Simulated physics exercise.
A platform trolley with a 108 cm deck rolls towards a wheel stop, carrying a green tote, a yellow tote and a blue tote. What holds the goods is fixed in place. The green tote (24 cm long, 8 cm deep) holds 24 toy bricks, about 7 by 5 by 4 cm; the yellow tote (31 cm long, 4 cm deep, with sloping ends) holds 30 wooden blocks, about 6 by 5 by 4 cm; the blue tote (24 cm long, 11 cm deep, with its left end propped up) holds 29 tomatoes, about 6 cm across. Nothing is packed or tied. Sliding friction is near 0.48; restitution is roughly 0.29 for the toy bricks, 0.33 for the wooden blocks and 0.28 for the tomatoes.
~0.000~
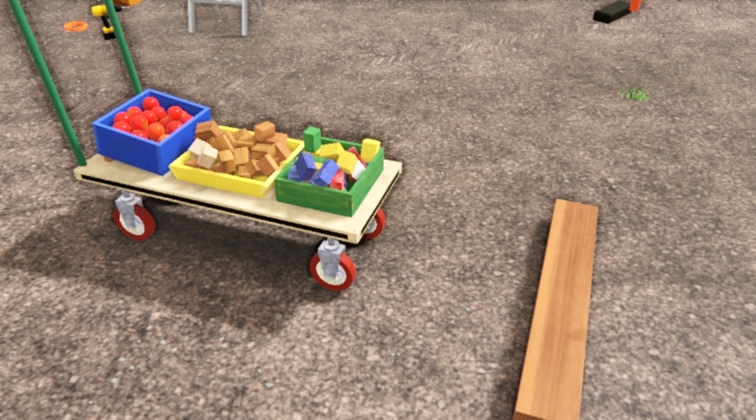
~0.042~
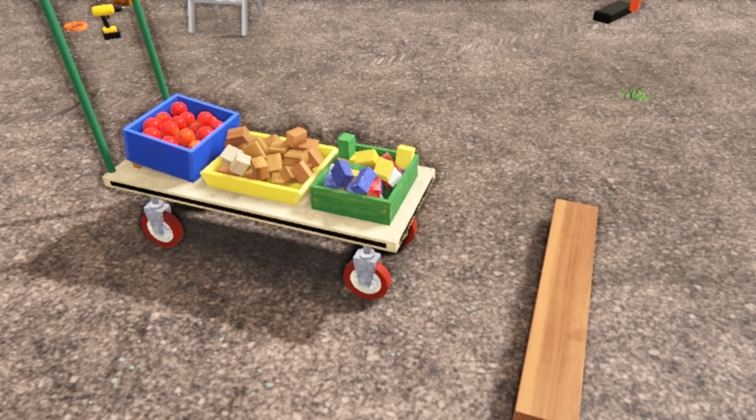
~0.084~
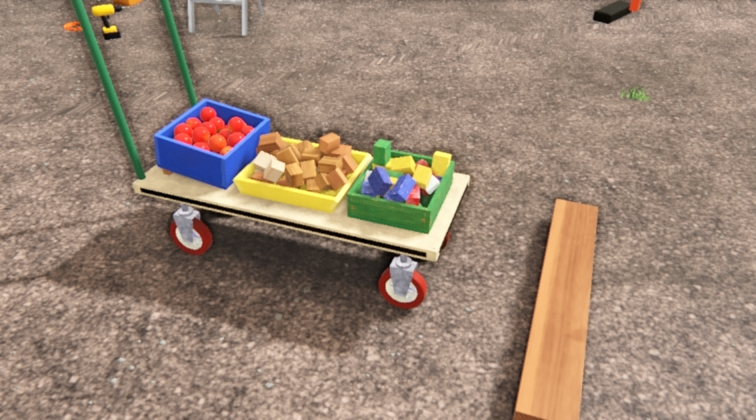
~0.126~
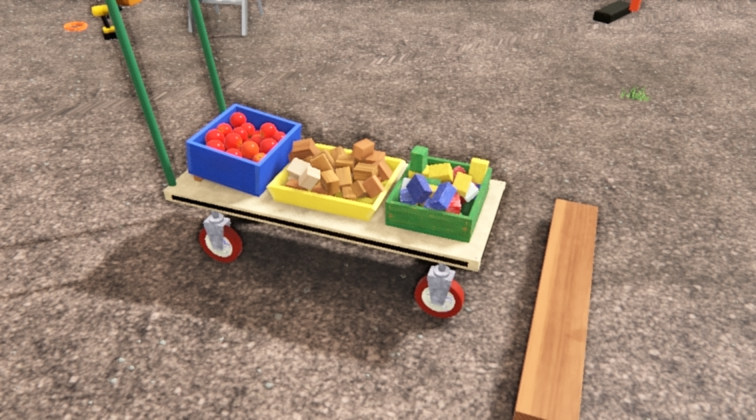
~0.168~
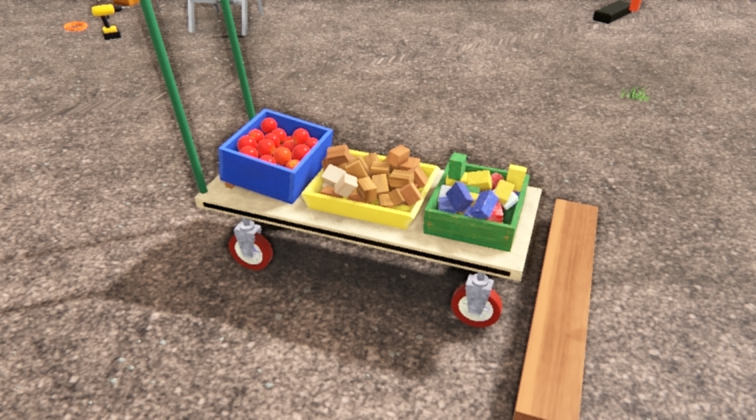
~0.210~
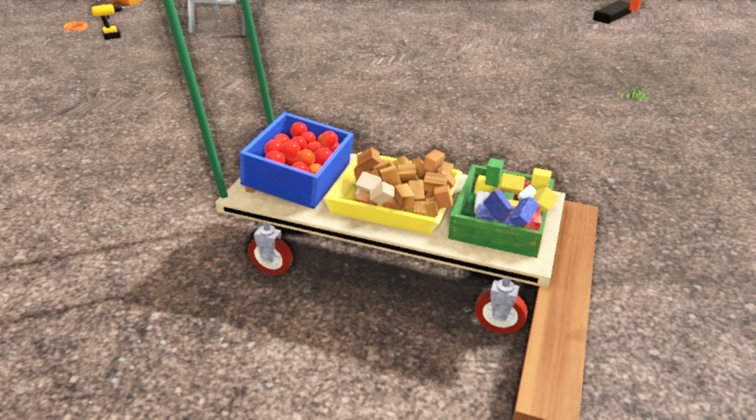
In the video, a platform trolley with a green handle carries a blue tote of red tomatoes, a yellow tote of wooden blocks and a green tote of toy bricks, rolling rightward across rough ground up to a wooden beam.
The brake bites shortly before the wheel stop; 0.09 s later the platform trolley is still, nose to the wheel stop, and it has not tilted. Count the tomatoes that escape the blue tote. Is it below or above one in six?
Fewer than one in six of the tomatoes leave the blue tote.
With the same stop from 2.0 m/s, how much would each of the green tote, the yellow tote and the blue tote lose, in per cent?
Then green tote 20, yellow tote 30, blue tote 0 per cent.
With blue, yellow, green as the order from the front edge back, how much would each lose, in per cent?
Then green tote 30, yellow tote 40, blue tote 10 per cent.
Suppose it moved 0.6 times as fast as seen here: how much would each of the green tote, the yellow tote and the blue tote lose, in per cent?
In that case green tote 10, yellow tote 20, blue tote 0 per cent.
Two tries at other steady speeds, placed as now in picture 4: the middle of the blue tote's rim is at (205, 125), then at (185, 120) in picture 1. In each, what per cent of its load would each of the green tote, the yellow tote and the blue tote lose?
Green tote 10 then 20, yellow tote 10 then 20, blue tote 0 then 0 per cent.
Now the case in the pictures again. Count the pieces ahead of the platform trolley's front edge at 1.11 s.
Some 8 pieces.
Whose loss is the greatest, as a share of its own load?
The yellow tote.
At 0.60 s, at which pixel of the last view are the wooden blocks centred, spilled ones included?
Around (441, 195).
After 0.26 s, 1 of 24 out of the green tote, 5 of 30 out of the yellow tote and 1 of 29 out of the blue tote.
After 0.38 s, 3 of 24 out of the green tote, 8 of 30 out of the yellow tote and 2 of 29 out of the blue tote.
After 0.60 s, 5 of 24 out of the green tote, 12 of 30 out of the yellow tote and 2 of 29 out of the blue tote.
Outcome (at 1.11 s), 5 of 24 out of the green tote, 12 of 30 out of the yellow tote and 2 of 29 out of the blue tote. Asked share, 2 of 29, 7 per cent.
